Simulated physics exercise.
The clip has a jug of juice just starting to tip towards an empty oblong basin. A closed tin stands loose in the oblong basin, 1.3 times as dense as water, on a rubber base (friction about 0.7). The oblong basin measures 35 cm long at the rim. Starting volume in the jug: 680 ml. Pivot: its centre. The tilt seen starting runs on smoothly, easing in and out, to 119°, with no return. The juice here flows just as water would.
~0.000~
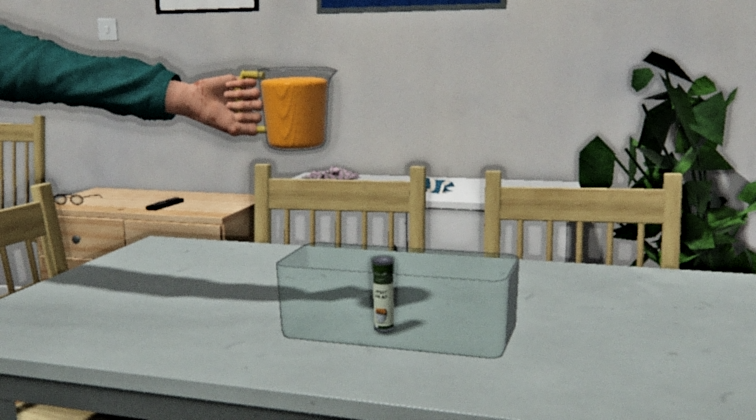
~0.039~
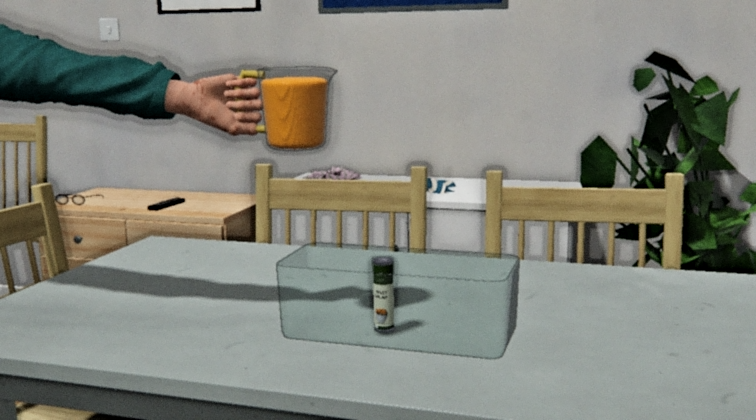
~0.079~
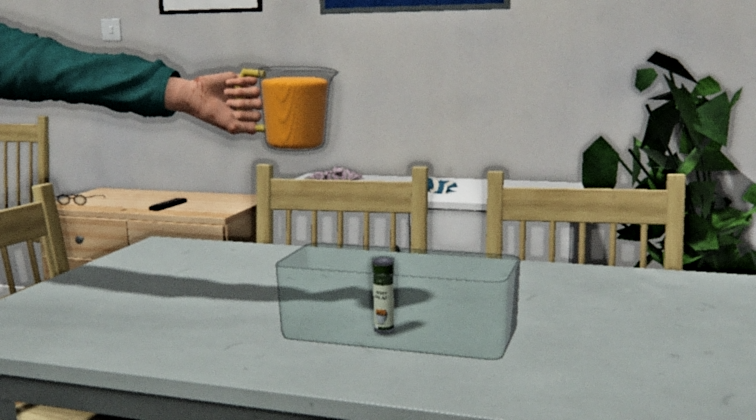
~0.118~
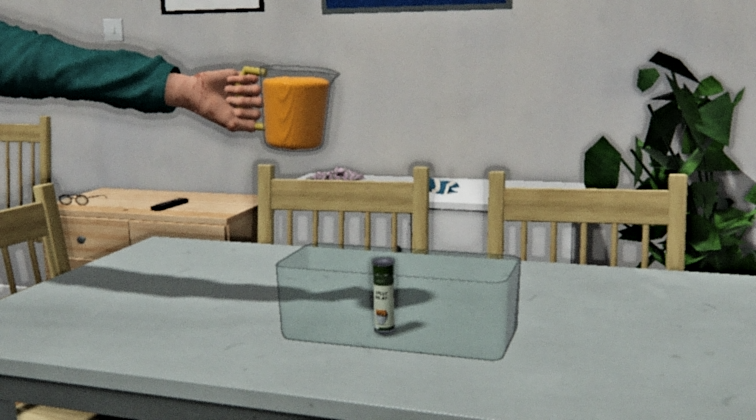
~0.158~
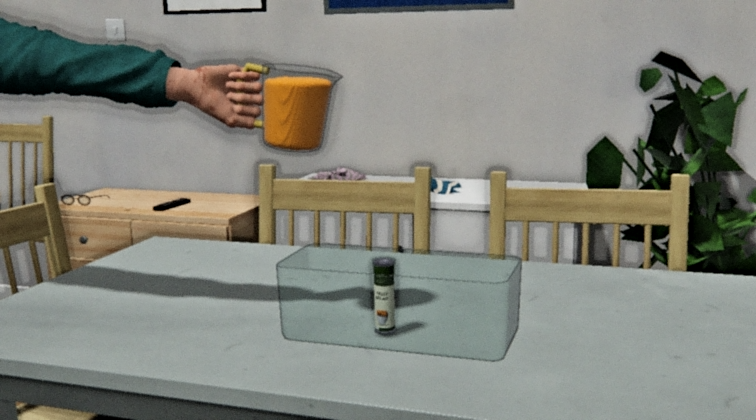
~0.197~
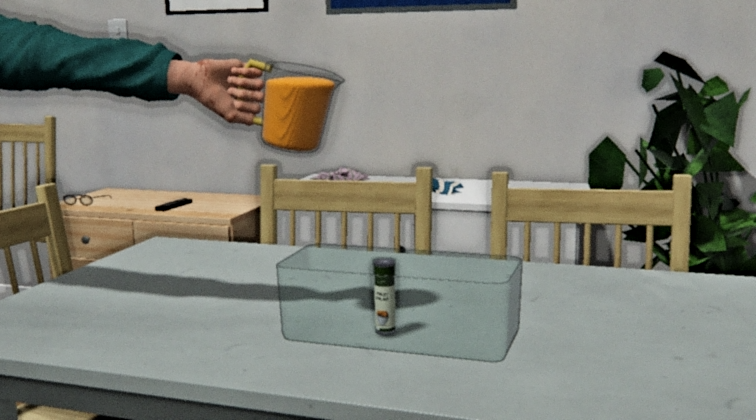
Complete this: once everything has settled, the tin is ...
Once everything has settled, the tin is standing up.
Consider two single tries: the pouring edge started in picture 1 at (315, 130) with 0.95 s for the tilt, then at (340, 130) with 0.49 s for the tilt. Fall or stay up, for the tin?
The tin stays vertical the first time and overturns the second time.
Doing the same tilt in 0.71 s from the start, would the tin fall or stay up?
Outcome - the tin ends up overturned.
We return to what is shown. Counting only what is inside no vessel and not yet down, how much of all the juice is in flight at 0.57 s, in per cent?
Near 26 in a hundred.
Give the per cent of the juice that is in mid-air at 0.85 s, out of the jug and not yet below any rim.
Close to 32 %.
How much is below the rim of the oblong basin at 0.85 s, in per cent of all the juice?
Roughly 58 per cent.
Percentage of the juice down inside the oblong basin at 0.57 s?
Close to 3 in a hundred.
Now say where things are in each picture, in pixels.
The first frame shows tilt 0°; pouring edge (337, 70); surface from (266, 80) to (327, 81); the oblong basin's rim runs from (292, 254) to (513, 269); the tin's top is at (383, 263).
The second frame shows tilt 0°; pouring edge (337, 70); surface from (266, 80) to (327, 81).
The third frame shows tilt 2°; pouring edge (338, 71); surface from (266, 80) to (328, 81).
The fourth frame shows tilt 4°; pouring edge (340, 73); surface from (268, 80) to (330, 82).
The fifth frame shows tilt 8°; pouring edge (342, 76); surface from (270, 80) to (332, 83).
The sixth frame shows tilt 12°; pouring edge (345, 80); surface from (271, 81) to (335, 83).
After 0.57 s the tilt is 78° and 70 per cent is still to pour; the tin stands where it began.
After 0.85 s the tilt is 116° and 10 per cent is still to pour; the tin stands where it began.
After 1.14 s the tilt is 119° and 0 per cent is still to pour; the tin stands 1 cm from where it began.
After 1.45 s the tilt is 119° and 0 per cent is still to pour; the tin stands 1 cm from where it began.
In the end the tin stands where it began.
